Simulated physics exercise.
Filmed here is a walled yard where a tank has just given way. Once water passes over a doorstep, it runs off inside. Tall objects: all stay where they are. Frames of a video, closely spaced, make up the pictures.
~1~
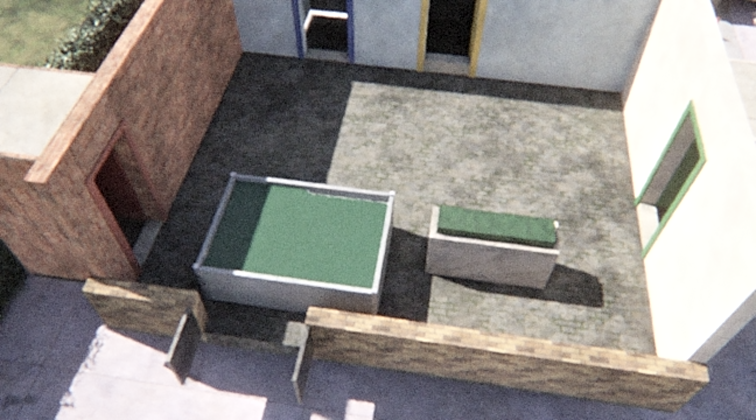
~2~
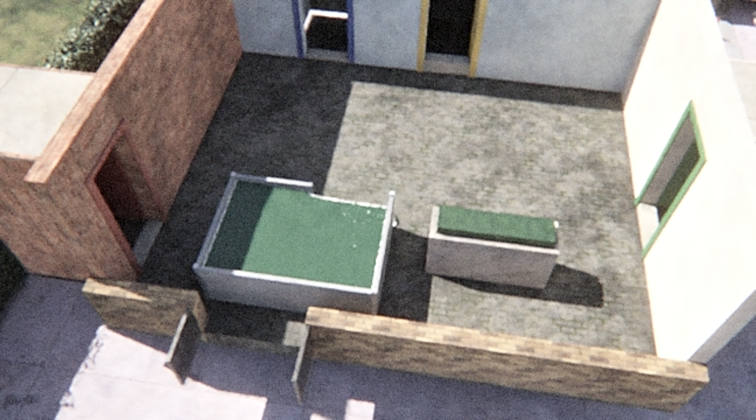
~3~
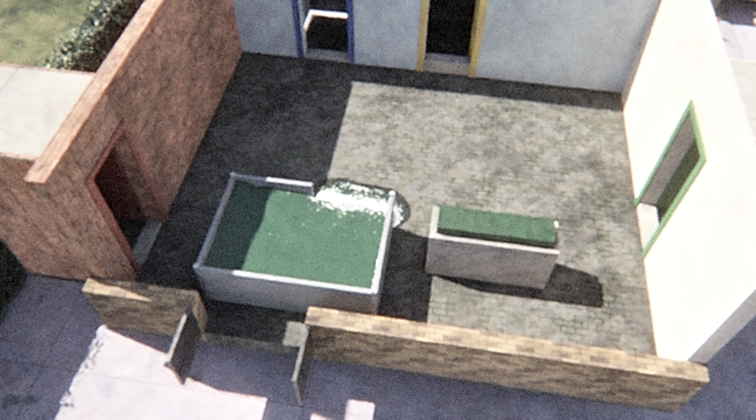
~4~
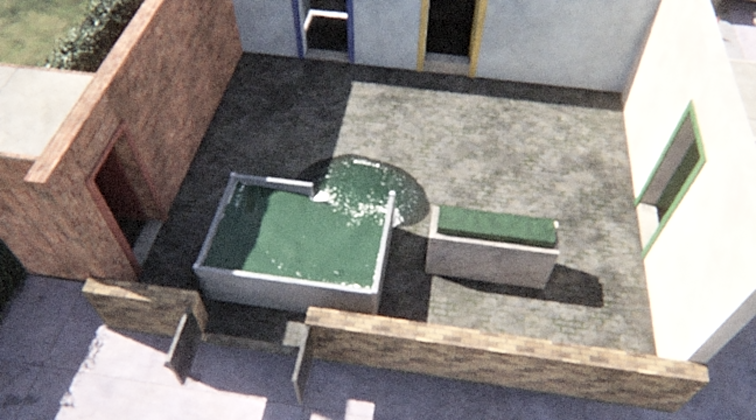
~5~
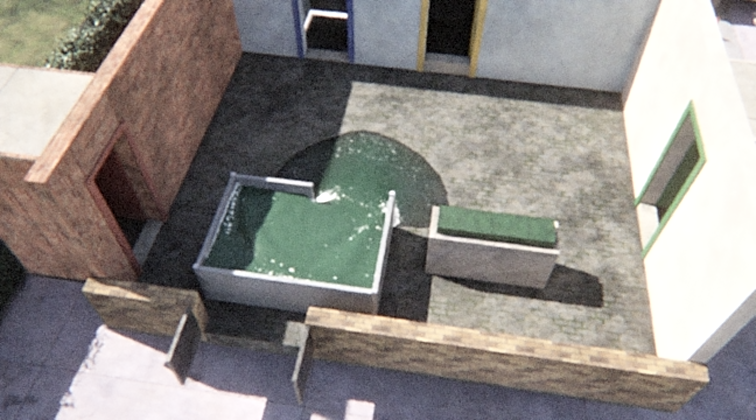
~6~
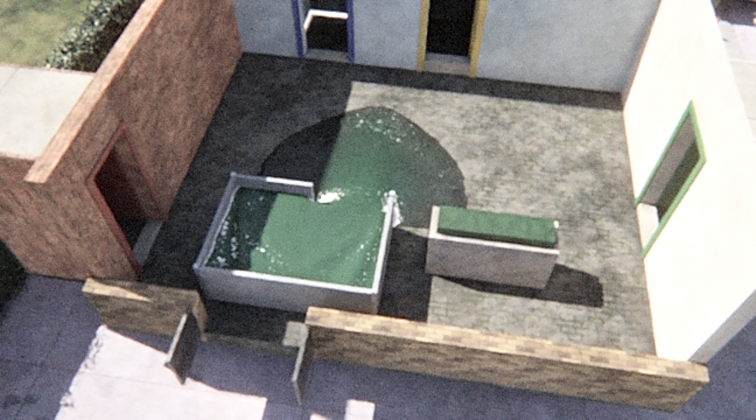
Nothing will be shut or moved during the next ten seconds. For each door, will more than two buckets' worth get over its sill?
The blue door passes two buckets of inflow; the green door stays within two buckets of inflow; the red door stays within two buckets of inflow; the yellow door stays within two buckets of inflow.
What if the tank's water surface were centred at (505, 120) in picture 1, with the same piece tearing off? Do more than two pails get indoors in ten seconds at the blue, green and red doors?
As I see it, blue stays within limits, green stays within limits, and red gets swamped.
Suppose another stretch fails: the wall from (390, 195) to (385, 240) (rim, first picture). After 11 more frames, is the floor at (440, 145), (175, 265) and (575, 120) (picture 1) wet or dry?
Point by point: Swamped, untouched and swamped.
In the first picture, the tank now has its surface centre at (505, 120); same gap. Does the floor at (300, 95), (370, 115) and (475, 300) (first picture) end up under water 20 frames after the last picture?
Readings in order: Flood; flood; no flood.
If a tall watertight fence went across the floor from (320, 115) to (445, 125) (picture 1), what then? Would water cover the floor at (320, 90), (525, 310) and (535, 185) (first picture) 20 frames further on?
Results in sequence: Bone-dry / bone-dry / swamped.
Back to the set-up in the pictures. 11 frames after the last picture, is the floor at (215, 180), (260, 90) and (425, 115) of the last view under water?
Result, as listed: Not wetted / wetted / wetted.
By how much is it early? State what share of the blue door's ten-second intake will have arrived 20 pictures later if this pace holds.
Share by then: About 60 in a hundred.
A moment on, water covers 35 % of the floor; the blue door wet at the sill, nothing in, the green door not reached, the red door not reached, the yellow door wet at the sill, nothing in.
Next, water covers 50 % of the floor; the blue door over two buckets in, the green door not reached, the red door not reached, the yellow door wet at the sill, nothing in.
Then, water covers 55 % of the floor; the blue door far over two buckets in, the green door not reached, the red door not reached, the yellow door under two buckets in.
Later, water covers 85 % of the floor; the blue door far over two buckets in, the green door wet at the sill, nothing in, the red door wet at the sill, nothing in, the yellow door under two buckets in.
In the end, water covers 100 % of the floor; the blue door far over two buckets in, the green door wet at the sill, nothing in, the red door under two buckets in, the yellow door under two buckets in.
